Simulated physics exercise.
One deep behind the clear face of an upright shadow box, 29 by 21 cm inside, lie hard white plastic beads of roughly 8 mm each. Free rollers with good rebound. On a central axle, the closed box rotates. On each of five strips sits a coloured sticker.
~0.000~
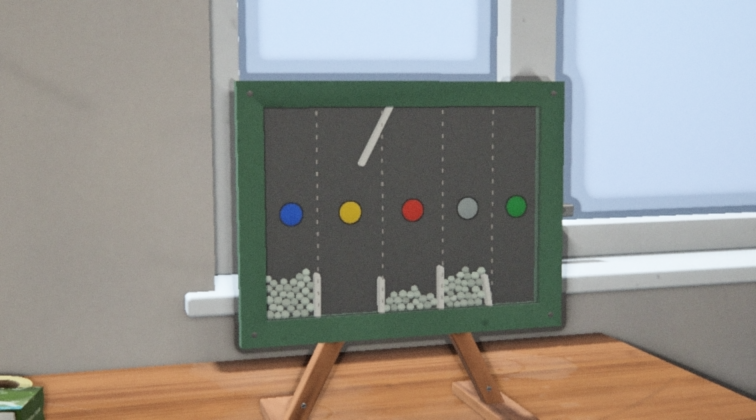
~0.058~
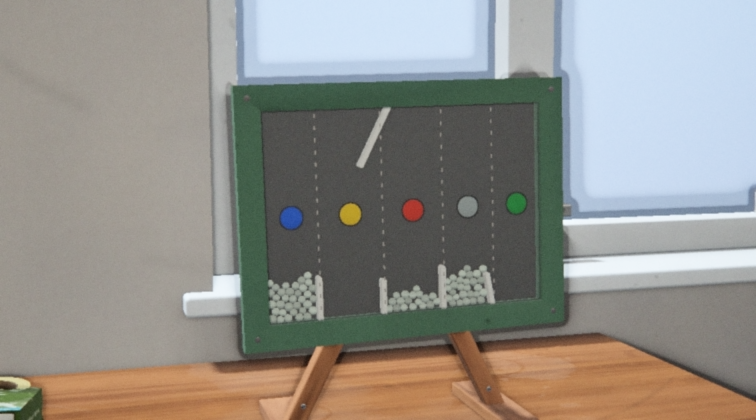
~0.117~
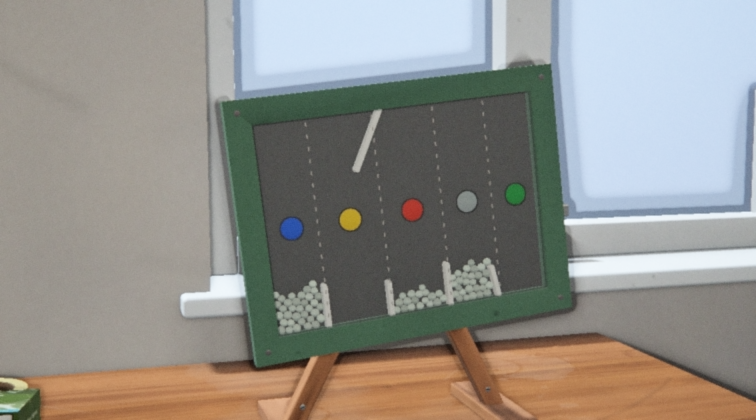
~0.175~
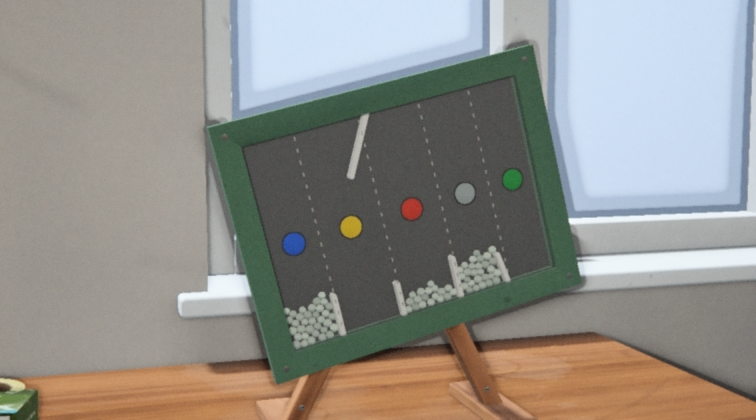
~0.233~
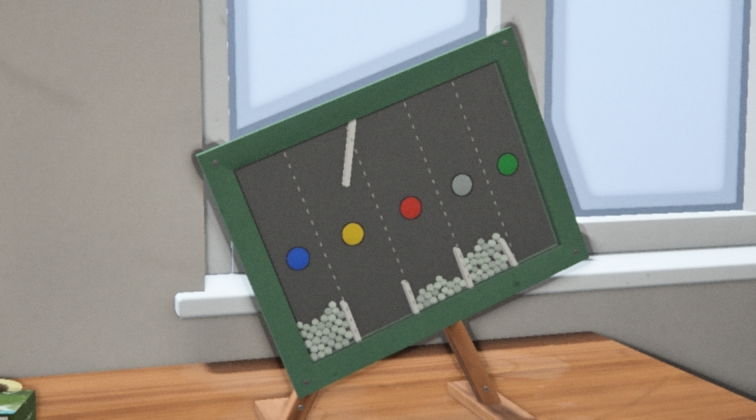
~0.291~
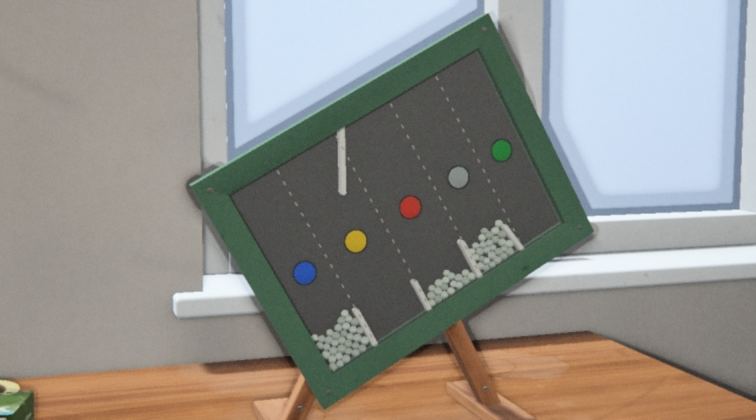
The green-framed box of white beads turns anticlockwise on its stand, its left side lowering.
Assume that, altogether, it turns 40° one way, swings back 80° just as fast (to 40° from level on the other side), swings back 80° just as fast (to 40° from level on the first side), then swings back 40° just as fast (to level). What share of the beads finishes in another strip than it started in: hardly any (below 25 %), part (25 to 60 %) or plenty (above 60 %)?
Hardly any.
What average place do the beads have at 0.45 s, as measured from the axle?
Right by about 3 cm and below by about 9 cm.
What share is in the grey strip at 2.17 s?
About 35 % of the load.
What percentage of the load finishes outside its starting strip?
I'd say something like 0 percent.
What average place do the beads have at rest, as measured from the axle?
Some 3 cm left and 9 cm below.
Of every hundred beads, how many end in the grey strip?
I'd estimate close to 35 per cent.
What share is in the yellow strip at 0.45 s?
Share: Some 0 per cent.
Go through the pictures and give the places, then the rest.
In the first picture, level; about 80 beads; beads' middle (379, 295); highest (306, 272); red (413, 210), blue (291, 214), green (516, 206), yellow (350, 212), grey (468, 208).
In the second picture, turned 2° anticlockwise; beads' middle (382, 296); highest (308, 276).
In the third picture, turned 6° anticlockwise; beads' middle (388, 297); highest (471, 263); wall ends (491, 267), (446, 264), (388, 283), (324, 286), (356, 169).
In the fourth picture, turned 14° anticlockwise; beads' middle (398, 298); highest (492, 250).
In the fifth picture, turned 21° anticlockwise; beads' middle (409, 297); highest (496, 237).
In the sixth picture, turned 29° anticlockwise; beads' middle (419, 295); highest (499, 224); red (410, 207), blue (305, 273), green (501, 151), yellow (356, 241), grey (458, 177).
By 0.45 s, it stands 40° anticlockwise; red 20 %, blue 45 %, grey 35 %; 0 % have changed strip.
By 2.17 s, it stands 20° anticlockwise; red 20 %, blue 40 %, grey 35 %; 0 % have changed strip.
By 2.39 s, it stands level; red 20 %, blue 40 %, grey 35 %; 0 % have changed strip.
All still by 2.8 s, it stands level; red 20 %, blue 40 %, green 0 %, yellow 0 %, grey 35 %; 0 % have changed strip.
